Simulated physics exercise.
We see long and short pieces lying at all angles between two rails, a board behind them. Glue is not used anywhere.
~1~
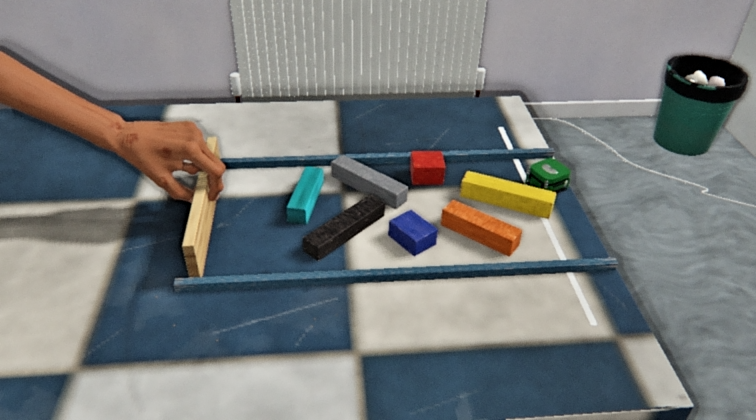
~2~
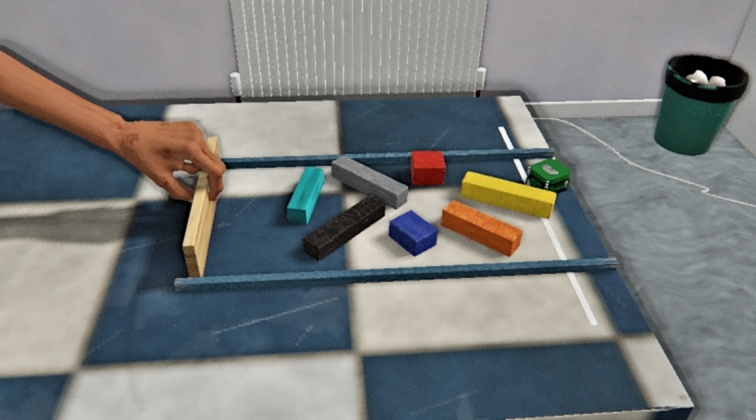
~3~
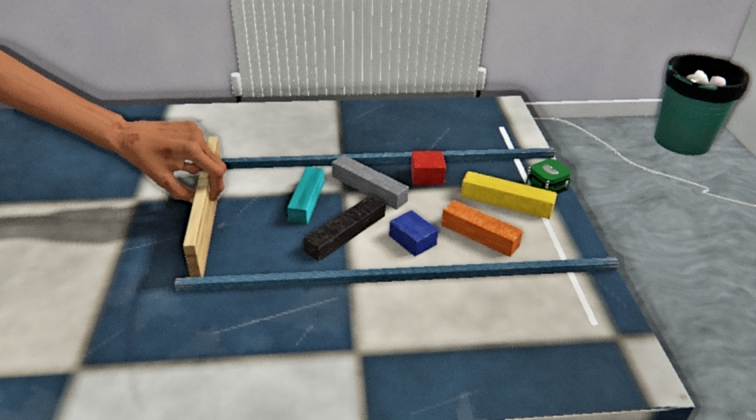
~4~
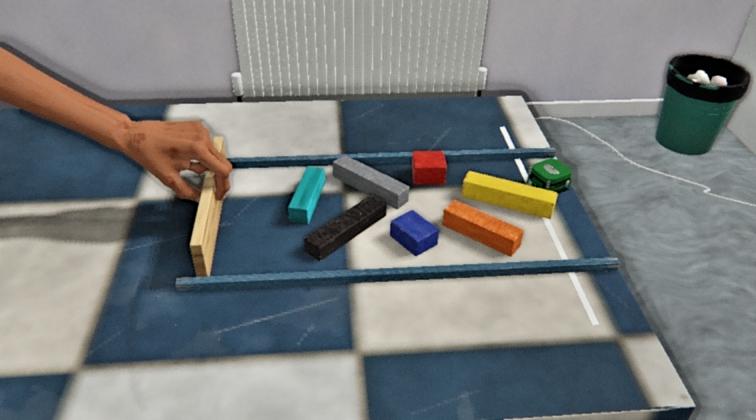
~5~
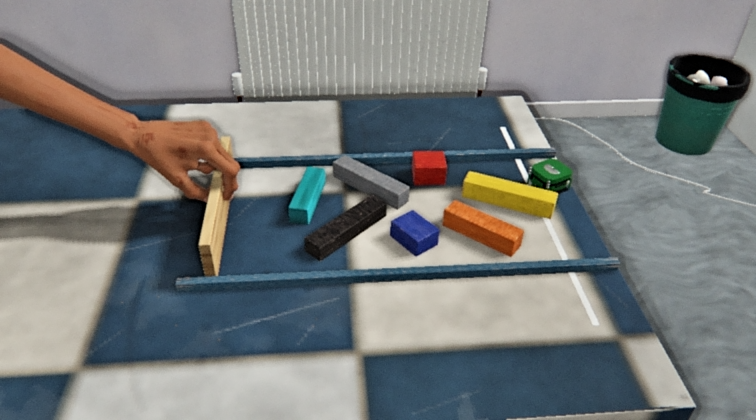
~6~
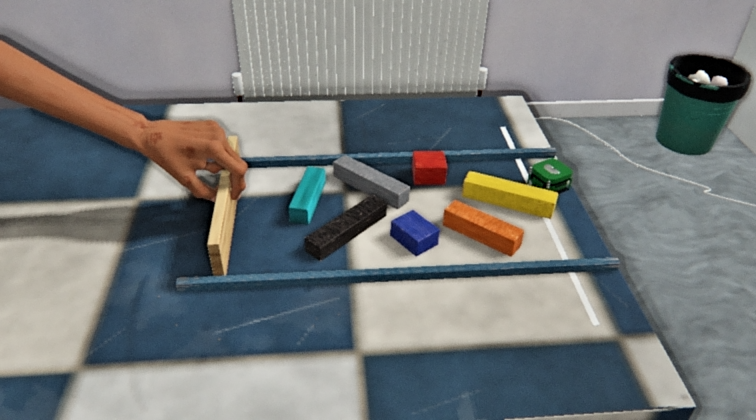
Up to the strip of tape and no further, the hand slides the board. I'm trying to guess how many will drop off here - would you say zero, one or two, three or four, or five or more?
Looks like three or four of them go over the edge, I'd say.
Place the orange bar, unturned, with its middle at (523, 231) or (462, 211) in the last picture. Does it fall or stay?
So in the first try it ends up below, and in the second it ends up below.
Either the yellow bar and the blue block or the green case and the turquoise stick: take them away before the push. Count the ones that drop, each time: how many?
First try: 2 fallen; other try: 2.
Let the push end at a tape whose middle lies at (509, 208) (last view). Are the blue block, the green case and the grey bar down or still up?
Lab note - blue block not toppled, green case toppled, grey bar not toppled.
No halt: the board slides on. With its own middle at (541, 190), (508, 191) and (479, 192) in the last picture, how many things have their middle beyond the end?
In order, that gives 4, then 2, then 0.
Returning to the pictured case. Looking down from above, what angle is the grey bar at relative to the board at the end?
About 30°.
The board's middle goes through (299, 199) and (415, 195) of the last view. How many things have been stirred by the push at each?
At the first place 1, at the second 7.
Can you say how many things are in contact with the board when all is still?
The count comes out at 2.
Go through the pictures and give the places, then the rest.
In the first frame, green case (548, 178); yellow bar (507, 195); orange bar (480, 227); board (205, 203); tape (538, 207).
In the second frame, yellow bar (507, 195); red block (428, 168).
In the third frame, orange bar (481, 228); turquoise stick (307, 195).
In the fourth frame, green case (550, 178); black bar (347, 226).
In the fifth frame, yellow bar (509, 195); blue block (414, 233).
In the sixth frame, green case (550, 178); yellow bar (509, 195); orange bar (482, 228); board (227, 202); tape (541, 207).
A little later, none off yet; green case at rest near (550, 178); yellow bar at rest near (509, 195); orange bar at rest near (482, 228).
Next, none off yet; green case at rest near (550, 178); yellow bar shifted a little near (534, 193); orange bar shifted a little near (528, 231).
When it is over, the number that fall off is three or four; down, red block, orange bar, yellow bar and green case.
